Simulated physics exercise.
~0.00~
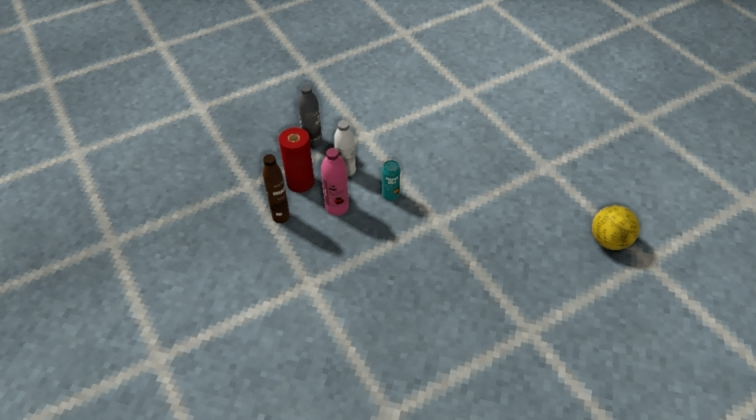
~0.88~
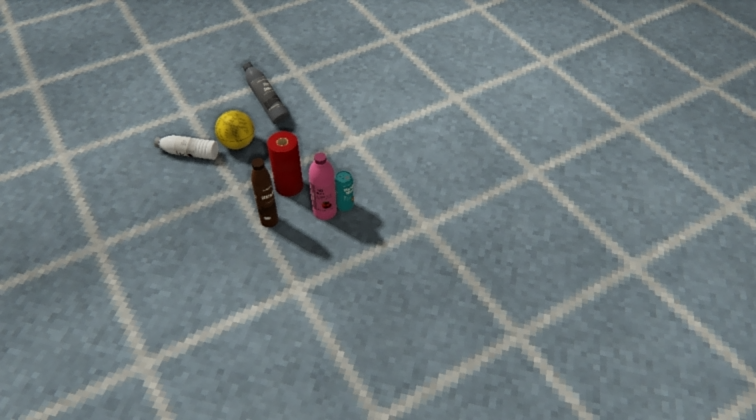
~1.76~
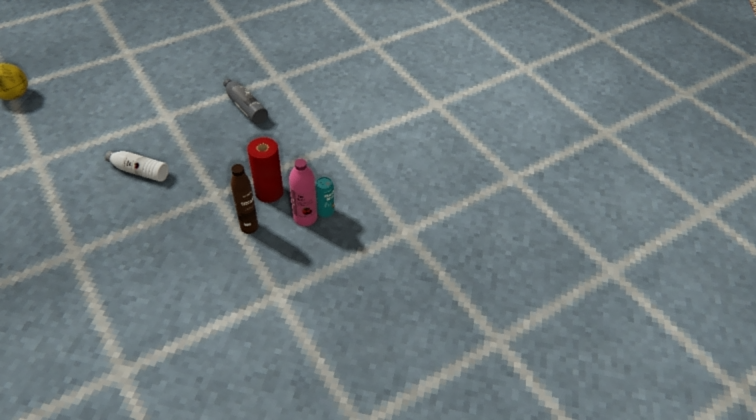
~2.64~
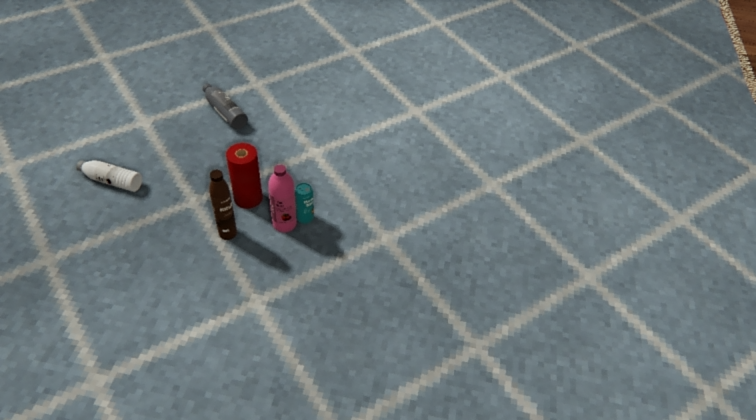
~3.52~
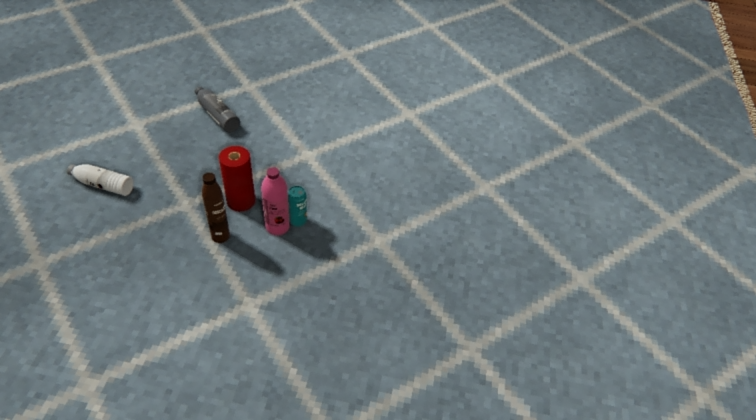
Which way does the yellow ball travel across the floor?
The yellow ball travels to the left, passing through the group of objects and continuing toward the left edge of the view.
